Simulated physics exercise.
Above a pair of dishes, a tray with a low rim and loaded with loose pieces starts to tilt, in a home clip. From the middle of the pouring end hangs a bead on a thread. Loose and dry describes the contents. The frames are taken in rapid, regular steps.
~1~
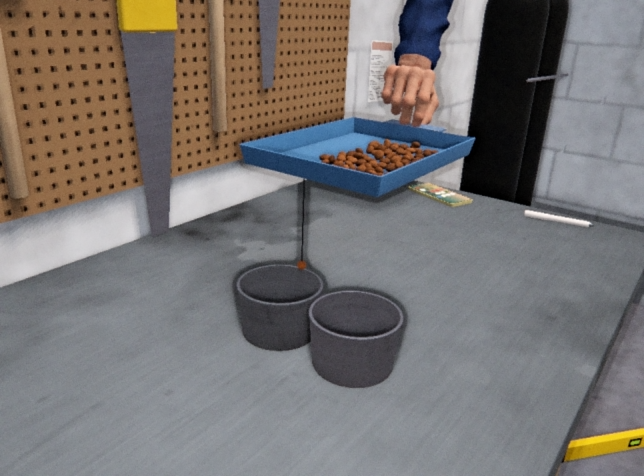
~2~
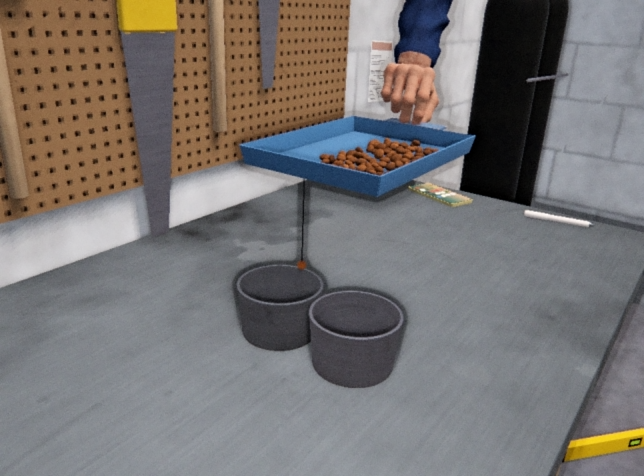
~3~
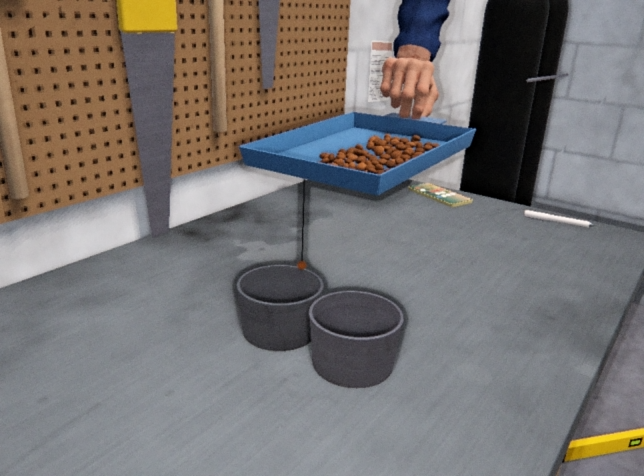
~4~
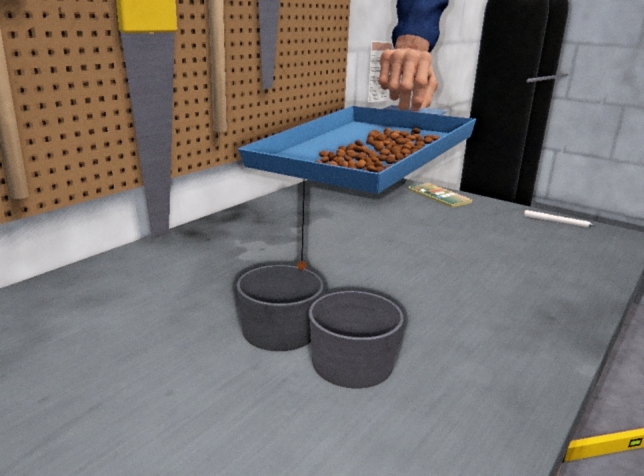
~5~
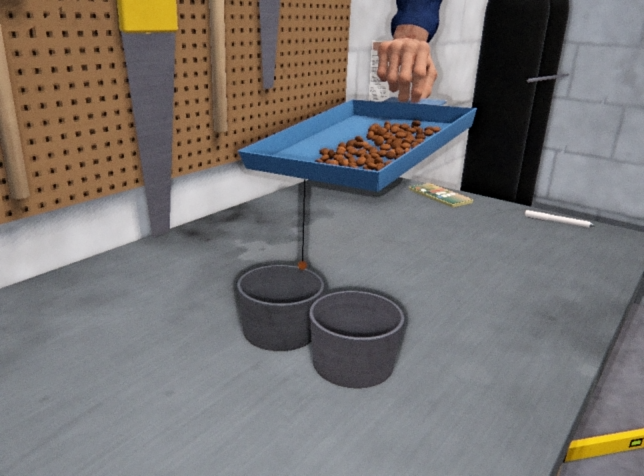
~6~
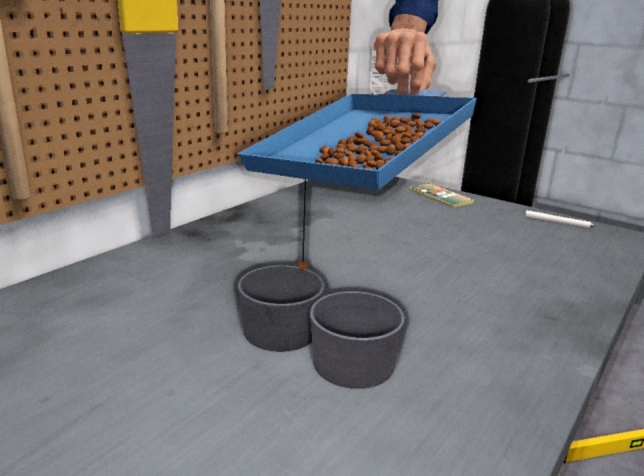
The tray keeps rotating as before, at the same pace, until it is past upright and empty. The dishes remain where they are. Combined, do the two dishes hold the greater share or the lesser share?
The greater share is going to end up outside the dishes.
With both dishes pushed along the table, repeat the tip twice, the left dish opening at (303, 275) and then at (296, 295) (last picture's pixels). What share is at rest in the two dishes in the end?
0 % and 10 %.
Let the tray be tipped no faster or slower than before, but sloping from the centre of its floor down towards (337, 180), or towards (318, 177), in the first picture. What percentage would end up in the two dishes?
Lab note: Try one about 90 %, try two 70 %.
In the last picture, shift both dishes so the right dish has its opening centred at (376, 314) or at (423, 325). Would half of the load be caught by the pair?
At place one the minor share; at place two the minor share.
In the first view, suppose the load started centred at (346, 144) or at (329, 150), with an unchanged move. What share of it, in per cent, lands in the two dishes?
Around 10 percent the first time, around 10 percent the second.
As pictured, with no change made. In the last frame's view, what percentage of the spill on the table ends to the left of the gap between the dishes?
100 per cent, roughly.
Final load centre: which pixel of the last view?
At about (229, 308), give or take.
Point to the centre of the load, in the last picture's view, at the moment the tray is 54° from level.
Near (297, 153).
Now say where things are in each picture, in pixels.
Corners of the pouring end at (245, 144) and (379, 175), level; middle of the load at (372, 162), bits of dog kibble; left dish at (252, 319); right dish at (329, 353); bead on its thread at (302, 265), in the first picture.
Corners of the pouring end at (245, 145) and (379, 175), level; middle of the load at (372, 161), in the second picture.
Corners of the pouring end at (244, 146) and (378, 173), tipped barely, lowest at the left corner; middle of the load at (372, 158), in the third picture.
Corners of the pouring end at (244, 148) and (377, 172), tipped a little, lowest at the left corner; middle of the load at (372, 154), in the fourth picture.
Corners of the pouring end at (243, 150) and (377, 170), tipped a little, lowest at the left corner; middle of the load at (372, 150), in the fifth picture.
Corners of the pouring end at (243, 152) and (376, 169), tipped a little, lowest at the left corner; middle of the load at (372, 146); left dish at (253, 320); right dish at (330, 354), in the sixth picture.
Soon, tray tipped steeply; all on the tray.
A while on, tray tipped right over; about two thirds on the tray; a stray few in the left dish; a small part outside both; about a quarter in the air.
Towards the end, tray tipped past a quarter turn; a small part in the left dish; most outside both.
Finally, tray tipped past a quarter turn; none in the right dish; a small part in the left dish; most outside both.
